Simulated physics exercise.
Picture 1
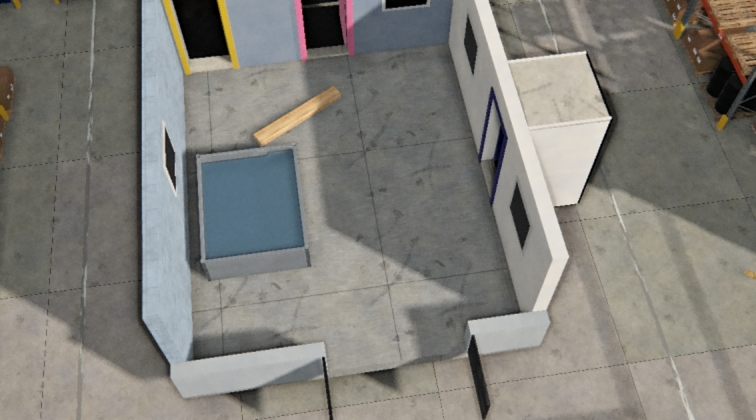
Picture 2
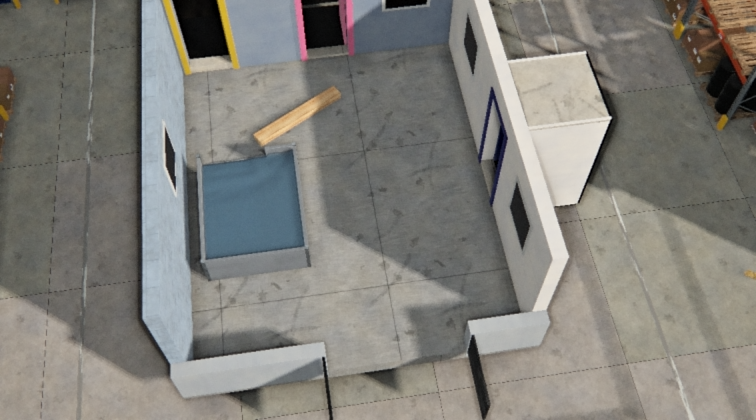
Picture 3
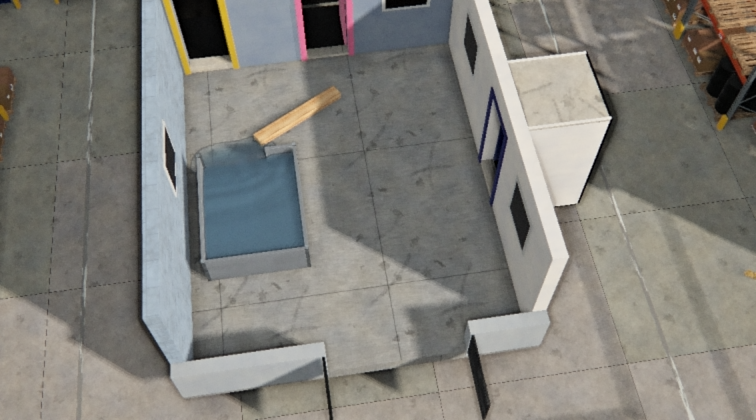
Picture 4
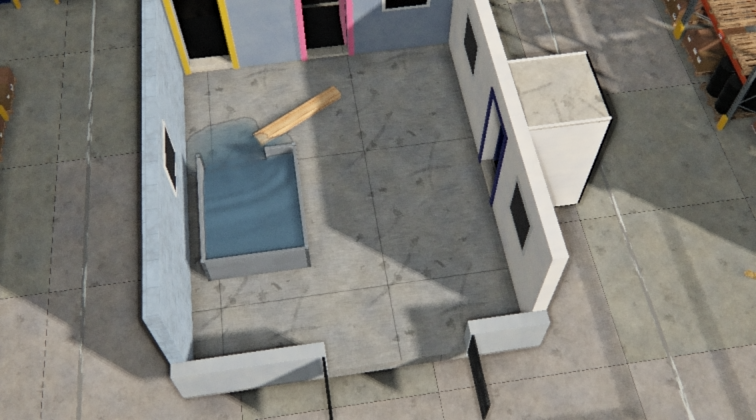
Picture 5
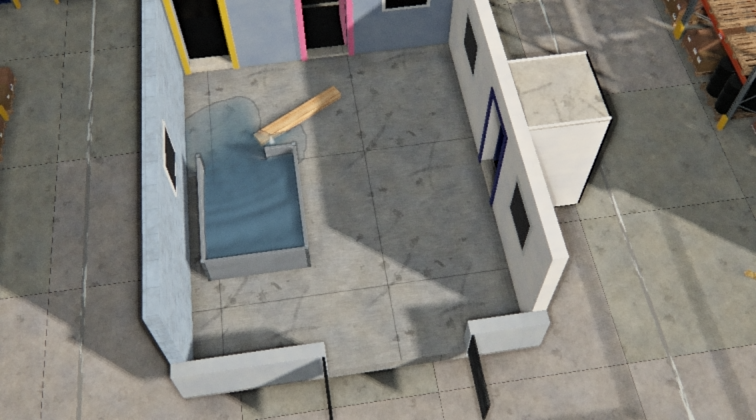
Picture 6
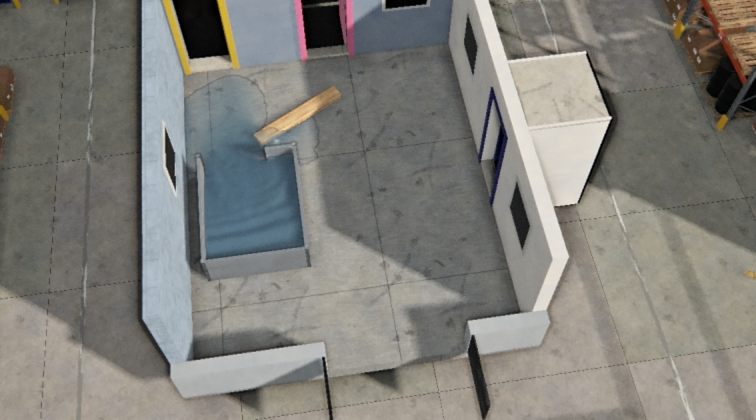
Water sat still in an open tank on a workshop floor, then poured out through a gap in the far side and spread around a wooden plank toward the yellow doorway.
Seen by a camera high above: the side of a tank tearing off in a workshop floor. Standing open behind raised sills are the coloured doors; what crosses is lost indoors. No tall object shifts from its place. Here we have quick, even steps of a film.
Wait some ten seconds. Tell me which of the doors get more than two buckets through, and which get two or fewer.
Sorted out: The blue door gets two or fewer; the pink door gets more than two; the yellow door gets more than two.
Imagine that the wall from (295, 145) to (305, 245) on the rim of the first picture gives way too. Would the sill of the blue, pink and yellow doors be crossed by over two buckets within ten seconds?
In short: Blue passes that mark; pink holds; yellow is under.
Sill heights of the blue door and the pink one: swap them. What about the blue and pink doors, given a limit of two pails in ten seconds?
Result: Blue comes up short, pink comes up short.
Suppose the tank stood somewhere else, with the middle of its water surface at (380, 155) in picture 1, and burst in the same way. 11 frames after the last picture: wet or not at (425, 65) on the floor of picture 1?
At that place: Awash.
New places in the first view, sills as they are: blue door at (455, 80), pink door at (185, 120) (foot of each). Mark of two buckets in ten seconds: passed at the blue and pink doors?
I'd put the blue door as over and the pink door as over.
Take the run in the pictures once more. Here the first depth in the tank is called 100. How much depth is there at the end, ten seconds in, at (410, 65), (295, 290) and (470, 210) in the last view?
About 14, 2 and 6 percent, in that order.
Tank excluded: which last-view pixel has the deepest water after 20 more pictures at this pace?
It will be deepest around (201, 76).
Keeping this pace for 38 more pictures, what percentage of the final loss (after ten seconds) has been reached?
Around 80 % of the total, roughly.
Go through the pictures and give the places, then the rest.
Still water in the open tank at (251, 203), in the first picture.
Water pours out on the open tank's far side and has run to a hidden place, in the second picture.
The front is at (271, 146), out from the gap on the open tank's far side, in the third picture.
The front is at (245, 120), out from the gap on the open tank's far side, in the fourth picture.
The front is at (240, 100), out from the gap on the open tank's far side, in the fifth picture.
Water pours out on the open tank's far side and has run to (224, 80), in the sixth picture.
A moment on, water covers 20 % of the floor; the blue door not reached, the pink door not reached, the yellow door over two buckets in.
Next, water covers 30 % of the floor; the blue door not reached, the pink door wet at the sill, nothing in, the yellow door far over two buckets in.
Then, water covers 35 % of the floor; the blue door not reached, the pink door under two buckets in, the yellow door far over two buckets in.
Later, water covers 50 % of the floor; the blue door wet at the sill, nothing in, the pink door under two buckets in, the yellow door far over two buckets in.
In the end, water covers 90 % of the floor; the blue door wet at the sill, nothing in, the pink door over two buckets in, the yellow door far over two buckets in.
